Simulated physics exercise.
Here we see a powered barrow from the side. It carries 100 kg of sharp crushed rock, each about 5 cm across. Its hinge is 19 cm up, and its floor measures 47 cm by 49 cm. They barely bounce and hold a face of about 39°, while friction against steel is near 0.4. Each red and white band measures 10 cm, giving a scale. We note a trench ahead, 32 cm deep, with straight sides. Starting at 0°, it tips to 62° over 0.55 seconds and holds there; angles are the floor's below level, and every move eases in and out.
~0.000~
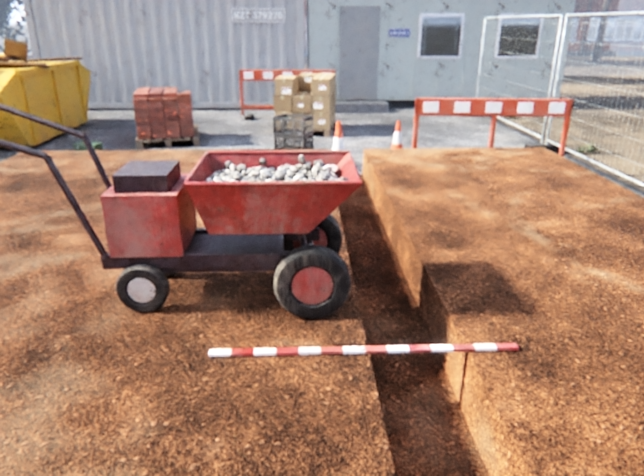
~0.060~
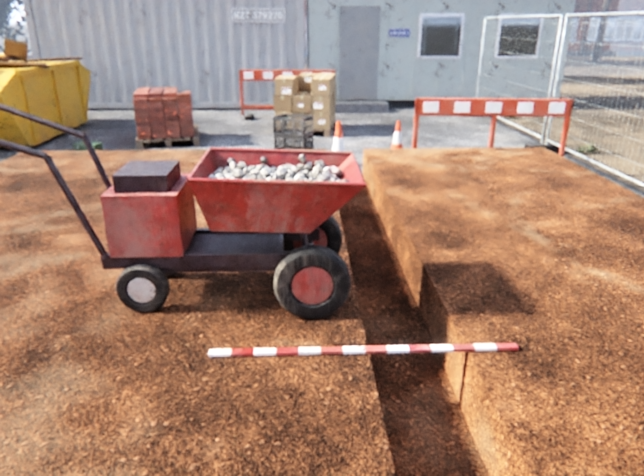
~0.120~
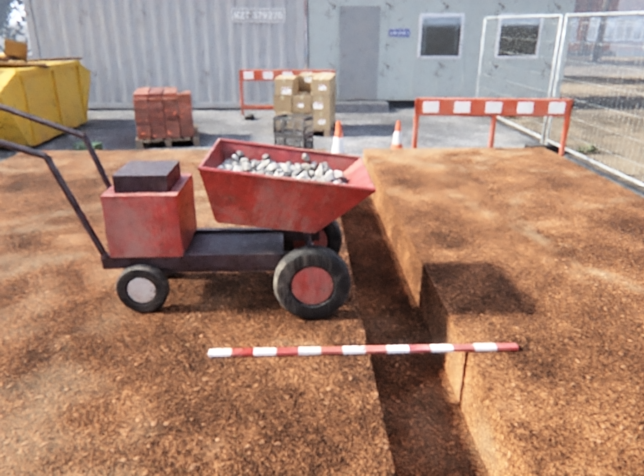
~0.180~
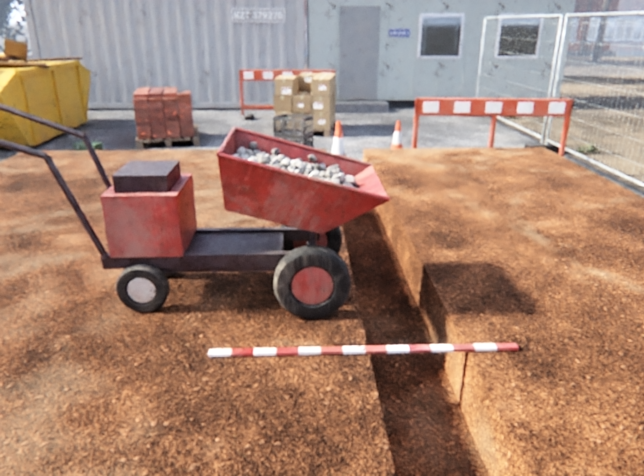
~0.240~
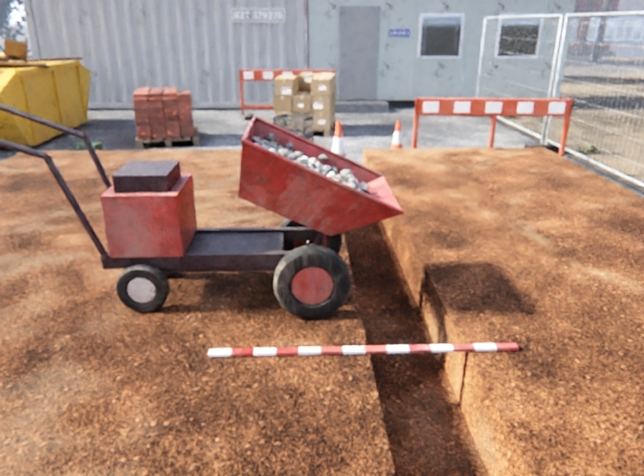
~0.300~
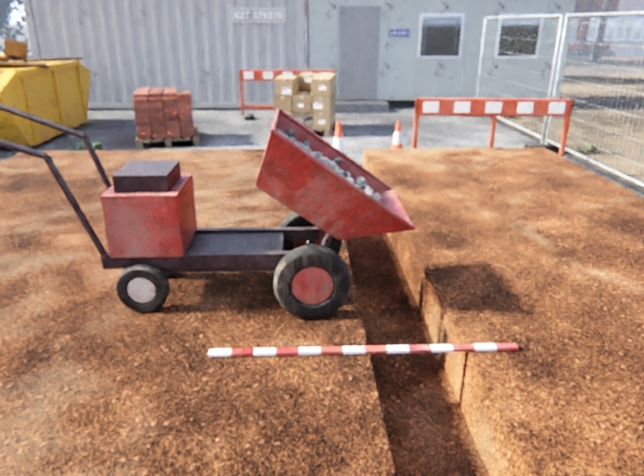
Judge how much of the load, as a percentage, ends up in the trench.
Around 30 %.
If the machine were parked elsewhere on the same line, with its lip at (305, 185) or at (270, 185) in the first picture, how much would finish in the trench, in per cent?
Roughly 70 per cent, then 75 per cent.
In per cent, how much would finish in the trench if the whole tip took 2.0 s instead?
Roughly 45% would finish there.
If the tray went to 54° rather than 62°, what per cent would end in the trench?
It would be near 15 per cent.
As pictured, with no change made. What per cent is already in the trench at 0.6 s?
Around 5 per cent of it, at that instant.
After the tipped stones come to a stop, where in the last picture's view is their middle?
Middle at around (453, 284), I'd say.
After 0.4 s the floor is at 52°; 100 % in the tray; the foremost stones are at (400, 231).
After 0.6 s the floor is at 62°; 90 % in the tray, 7 % in the trench, 4 % past the trench; the foremost stones are at (457, 282).
After 1.0 s the floor is at 62°; 41 % in the tray, 11 % in the trench, 48 % past the trench; the foremost stones are at (557, 289).
After 3.0 s the floor is at 62°; 23 % in the tray, 30 % in the trench, 48 % past the trench; the foremost stones are at (623, 292).
